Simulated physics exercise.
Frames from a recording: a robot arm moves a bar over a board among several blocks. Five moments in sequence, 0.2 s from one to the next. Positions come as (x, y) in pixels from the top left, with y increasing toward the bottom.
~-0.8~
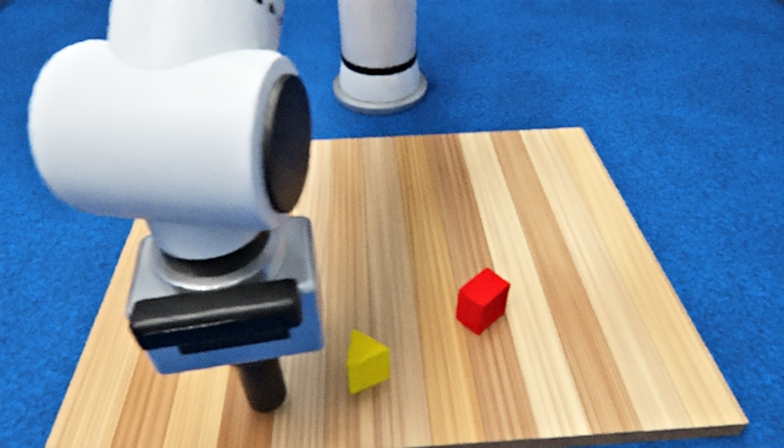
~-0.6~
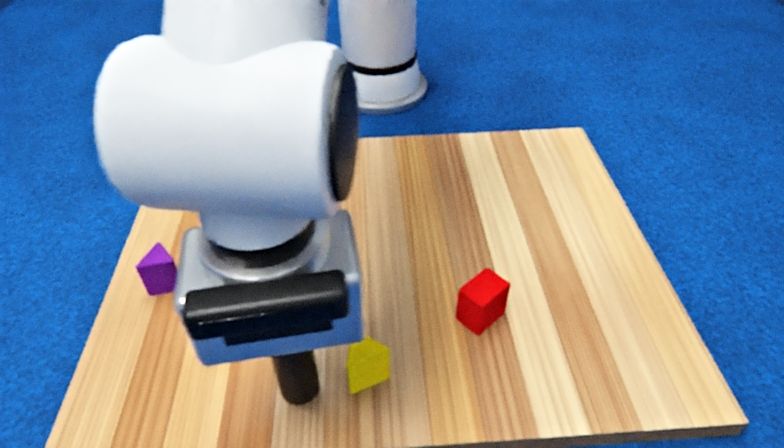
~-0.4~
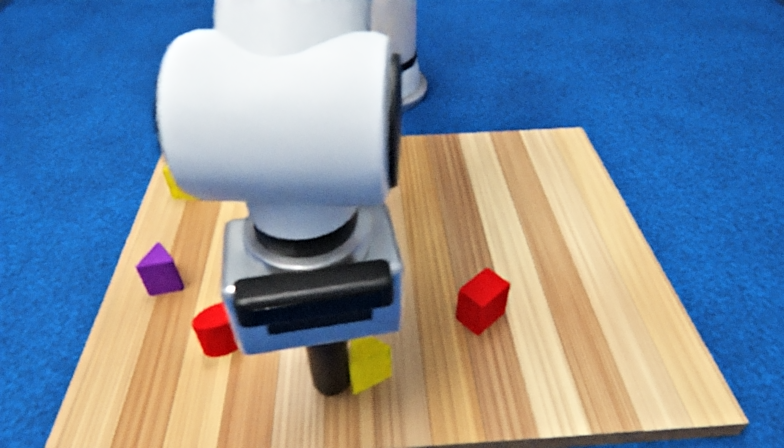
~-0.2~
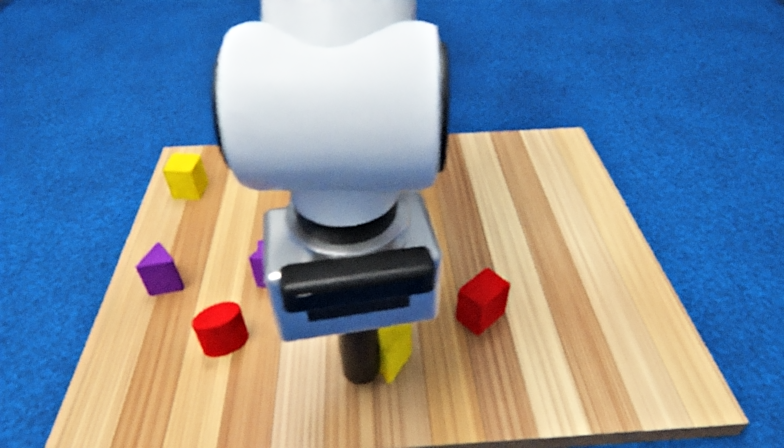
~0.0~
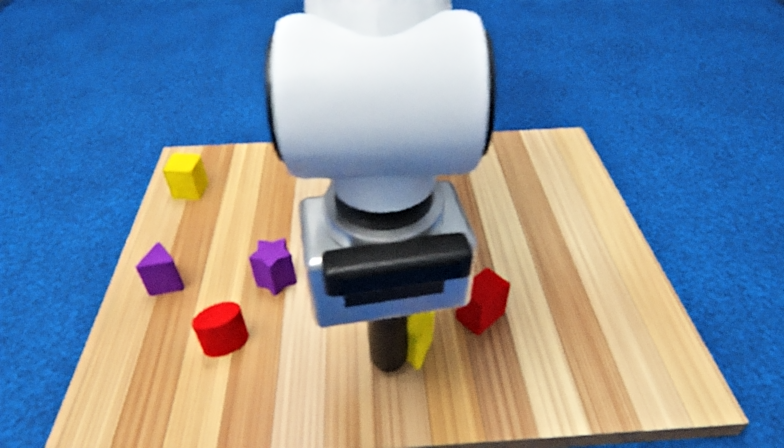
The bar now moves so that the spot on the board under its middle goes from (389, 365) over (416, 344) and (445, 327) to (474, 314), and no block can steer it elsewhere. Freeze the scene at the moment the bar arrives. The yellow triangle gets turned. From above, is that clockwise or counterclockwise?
Looking from above, the answer is counterclockwise.
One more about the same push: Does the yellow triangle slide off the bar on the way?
No
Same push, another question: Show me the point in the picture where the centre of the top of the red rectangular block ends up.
Somewhere near (525, 268).
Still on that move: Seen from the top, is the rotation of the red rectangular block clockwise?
Yes
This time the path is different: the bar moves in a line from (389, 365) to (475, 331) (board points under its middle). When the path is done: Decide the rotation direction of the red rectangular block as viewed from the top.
It swings round clockwise.
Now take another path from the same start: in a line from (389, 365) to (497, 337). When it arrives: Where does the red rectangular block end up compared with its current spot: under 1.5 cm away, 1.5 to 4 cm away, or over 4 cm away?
Between 1.5 and 4 cm.
On the path given first. Halfway along, bar (432, 326); yellow triangle (457, 291); red rectangular block (498, 278), turned 25° clockwise.
At the end, bar (476, 305); yellow triangle (490, 264), turned 20° anticlockwise; red rectangular block (525, 268), turned 45° clockwise.
